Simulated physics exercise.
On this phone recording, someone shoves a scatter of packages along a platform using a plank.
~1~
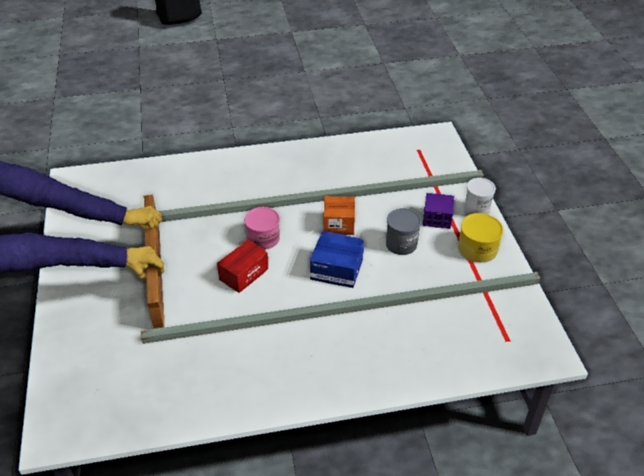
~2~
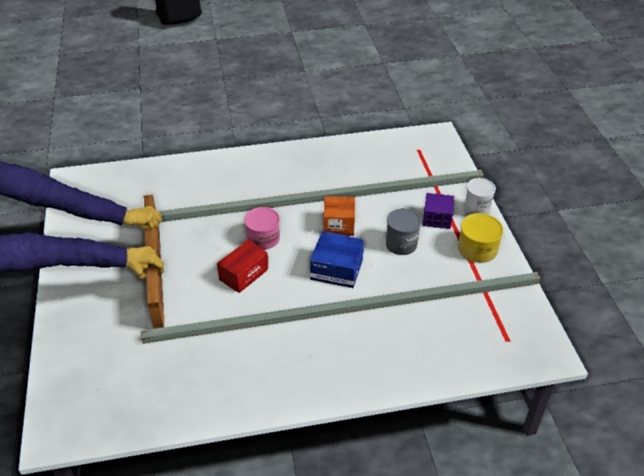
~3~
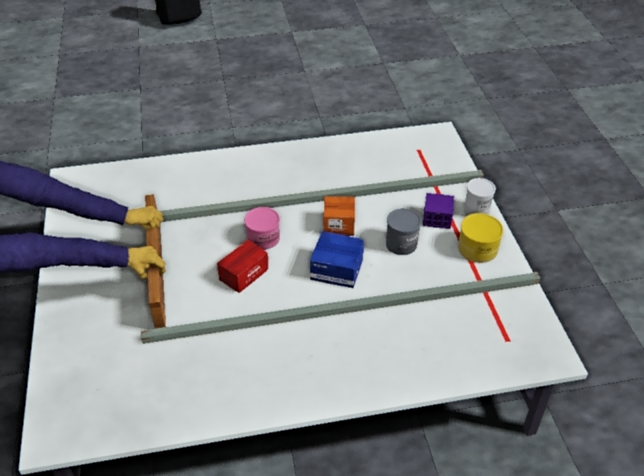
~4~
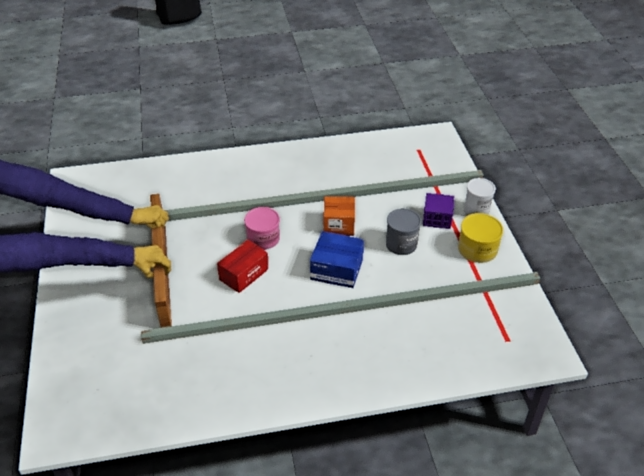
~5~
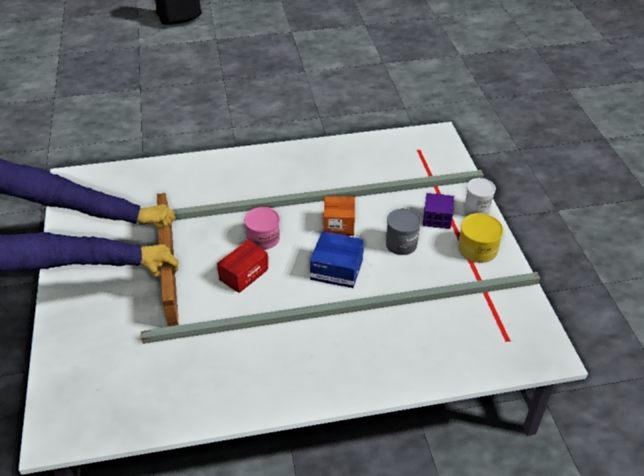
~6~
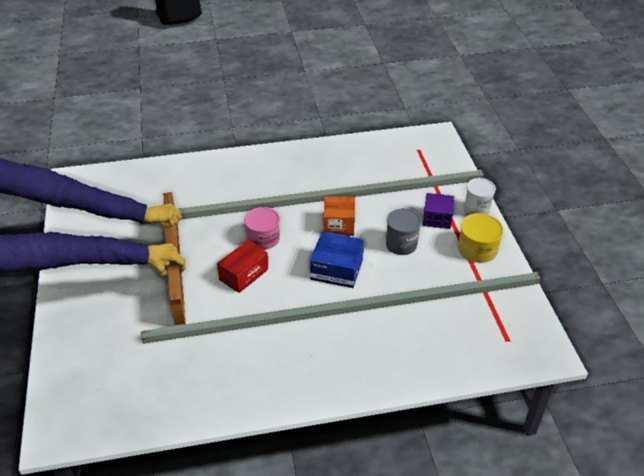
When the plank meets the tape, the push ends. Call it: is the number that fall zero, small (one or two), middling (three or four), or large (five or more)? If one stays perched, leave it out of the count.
It is middling.
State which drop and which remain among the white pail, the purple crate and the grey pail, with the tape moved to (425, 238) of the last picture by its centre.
Looking at each in turn, the white pail is gone, the purple crate is still there, and the grey pail is still there.
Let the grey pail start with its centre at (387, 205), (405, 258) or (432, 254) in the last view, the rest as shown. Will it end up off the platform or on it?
Place by place, it goes off the edge; goes off the edge; goes off the edge.
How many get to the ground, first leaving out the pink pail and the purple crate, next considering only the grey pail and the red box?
Counts - first: 1; second: 1.
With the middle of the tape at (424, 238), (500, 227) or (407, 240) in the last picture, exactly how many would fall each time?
Counts per try: 1; 8; 0.
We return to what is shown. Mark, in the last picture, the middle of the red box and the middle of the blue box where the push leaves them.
I'd say approximately (483, 228) and then (514, 249).
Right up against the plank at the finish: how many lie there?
The count in contact is 2.
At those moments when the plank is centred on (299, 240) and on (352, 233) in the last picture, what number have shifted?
By then 4, and 5.
A little later, none off yet; white pail at rest near (479, 199); yellow pail at rest near (480, 238); purple crate at rest near (438, 211).
When it is over, the number that fall off is three or four; down, grey pail, purple crate, yellow pail and white pail.
